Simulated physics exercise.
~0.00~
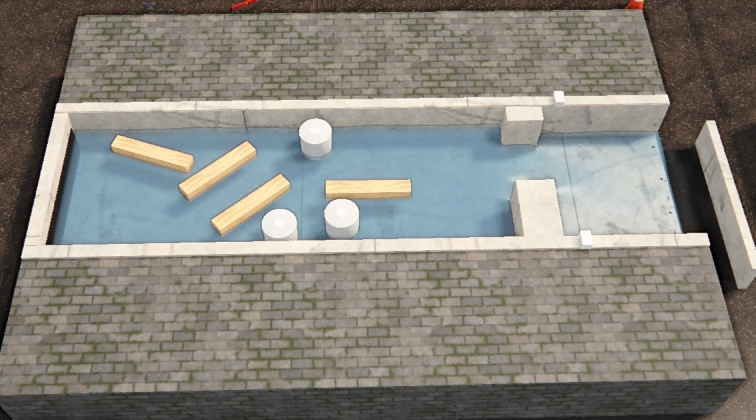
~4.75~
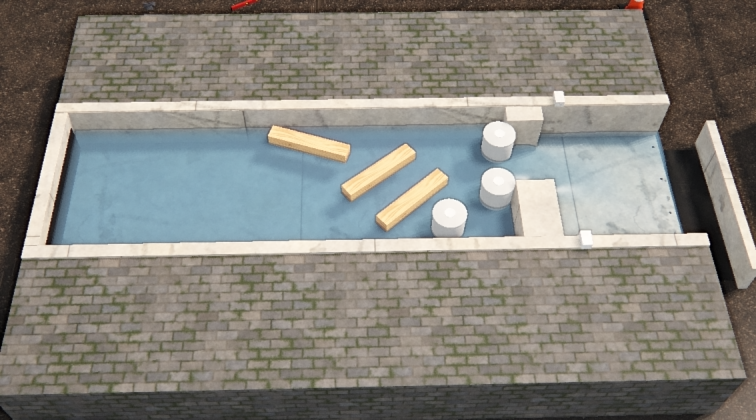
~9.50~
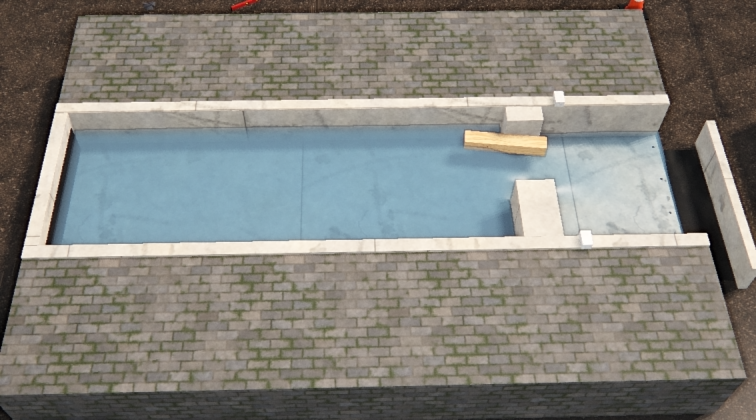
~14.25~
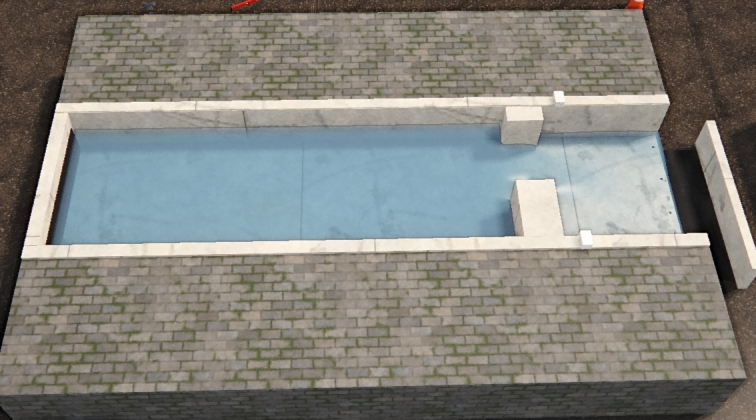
In a walled water channel, white tubs and wooden beams drift right until none remain.
